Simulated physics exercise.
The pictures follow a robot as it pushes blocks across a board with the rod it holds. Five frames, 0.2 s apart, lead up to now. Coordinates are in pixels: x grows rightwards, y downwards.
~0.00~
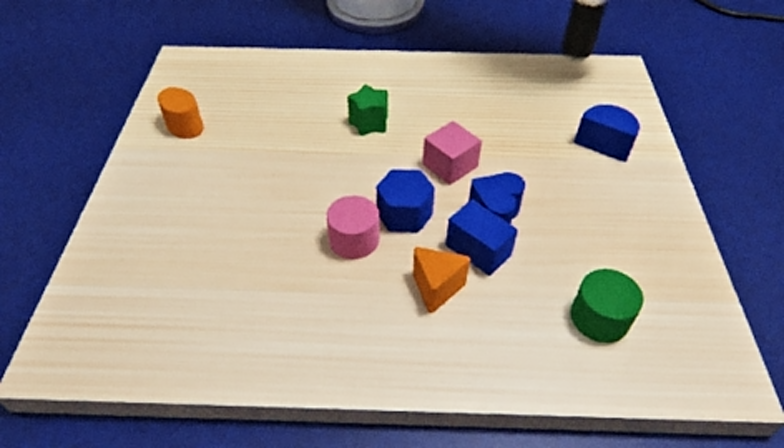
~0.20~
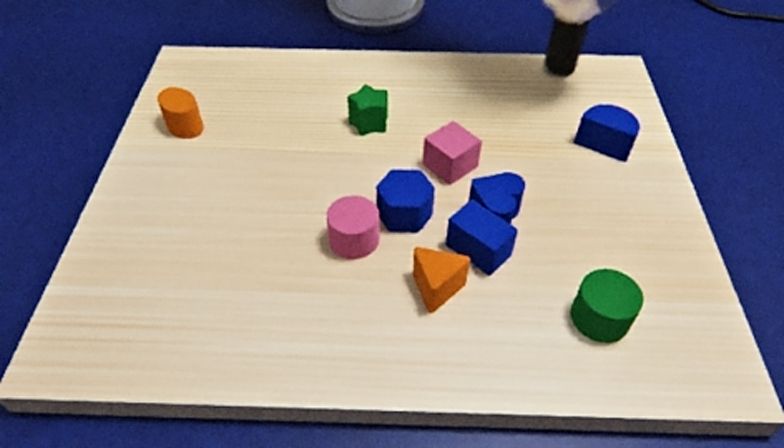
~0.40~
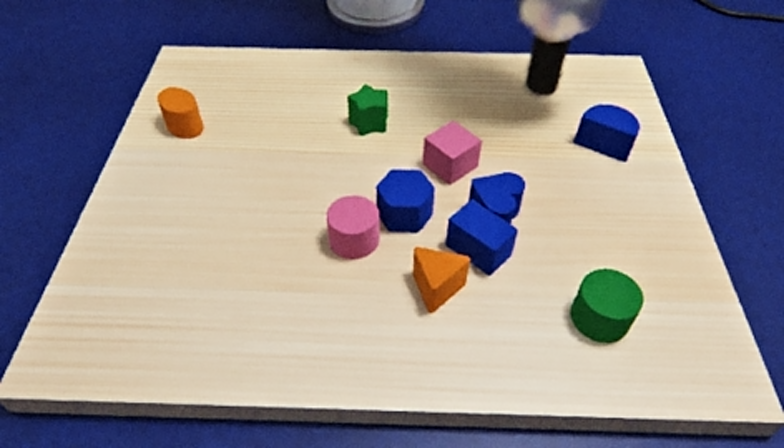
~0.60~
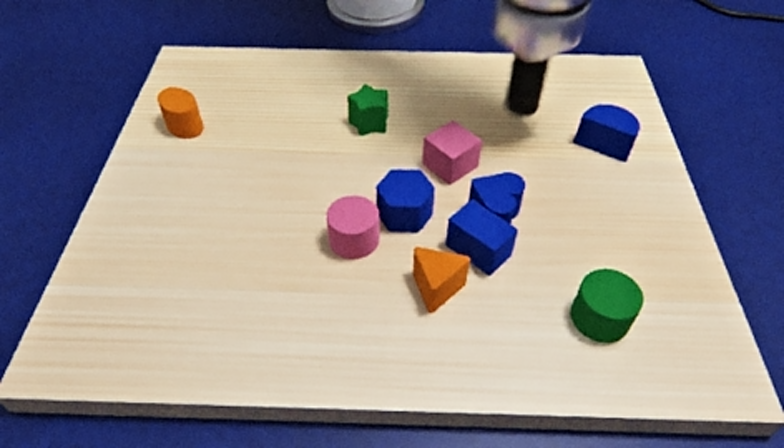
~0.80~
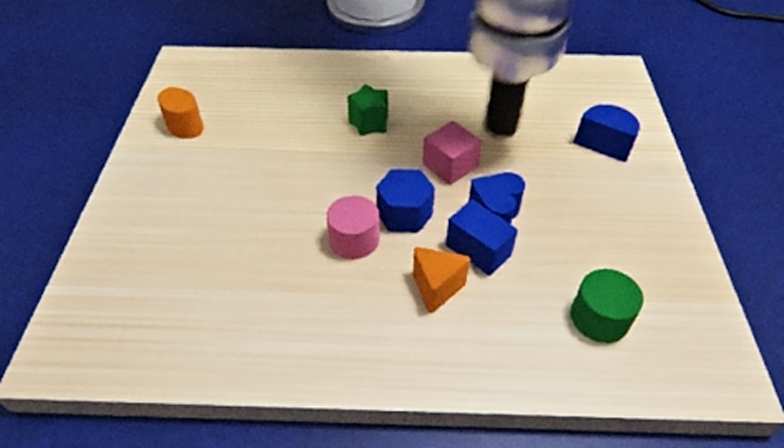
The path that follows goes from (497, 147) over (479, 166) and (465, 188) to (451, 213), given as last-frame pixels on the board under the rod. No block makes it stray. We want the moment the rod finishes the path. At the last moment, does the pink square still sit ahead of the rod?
That would be a no.
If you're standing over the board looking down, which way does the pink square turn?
Rotation: Clockwise.
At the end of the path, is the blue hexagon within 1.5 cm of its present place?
In short: Yes.
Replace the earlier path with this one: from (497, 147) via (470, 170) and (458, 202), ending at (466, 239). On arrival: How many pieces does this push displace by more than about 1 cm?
I'd put the number at three or more.
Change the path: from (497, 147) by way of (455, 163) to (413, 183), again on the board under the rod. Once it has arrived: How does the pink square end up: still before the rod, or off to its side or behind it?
The pink square stays in front.
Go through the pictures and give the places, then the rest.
In the first picture, rod's lower end (576, 52); blue hexagon (406, 187); pink square (453, 138); blue heart-shaped block (500, 190).
In the second picture, rod (559, 69); blocks still.
In the third picture, rod (541, 87); blocks still.
In the fourth picture, rod (521, 107); blocks still.
In the fifth picture, rod (501, 128); blue hexagon (406, 187); pink square (453, 138); blue heart-shaped block (500, 190).
What follows on the original path. One third of the way, rod (482, 147); pink square (443, 142), turned 25° clockwise.
Two thirds of the way, rod (467, 169); pink square (431, 149), turned 60° clockwise.
At the end, rod (454, 193); blue hexagon still; pink square (431, 149), turned 65° clockwise; blue heart-shaped block (499, 196), turned 35° anticlockwise.
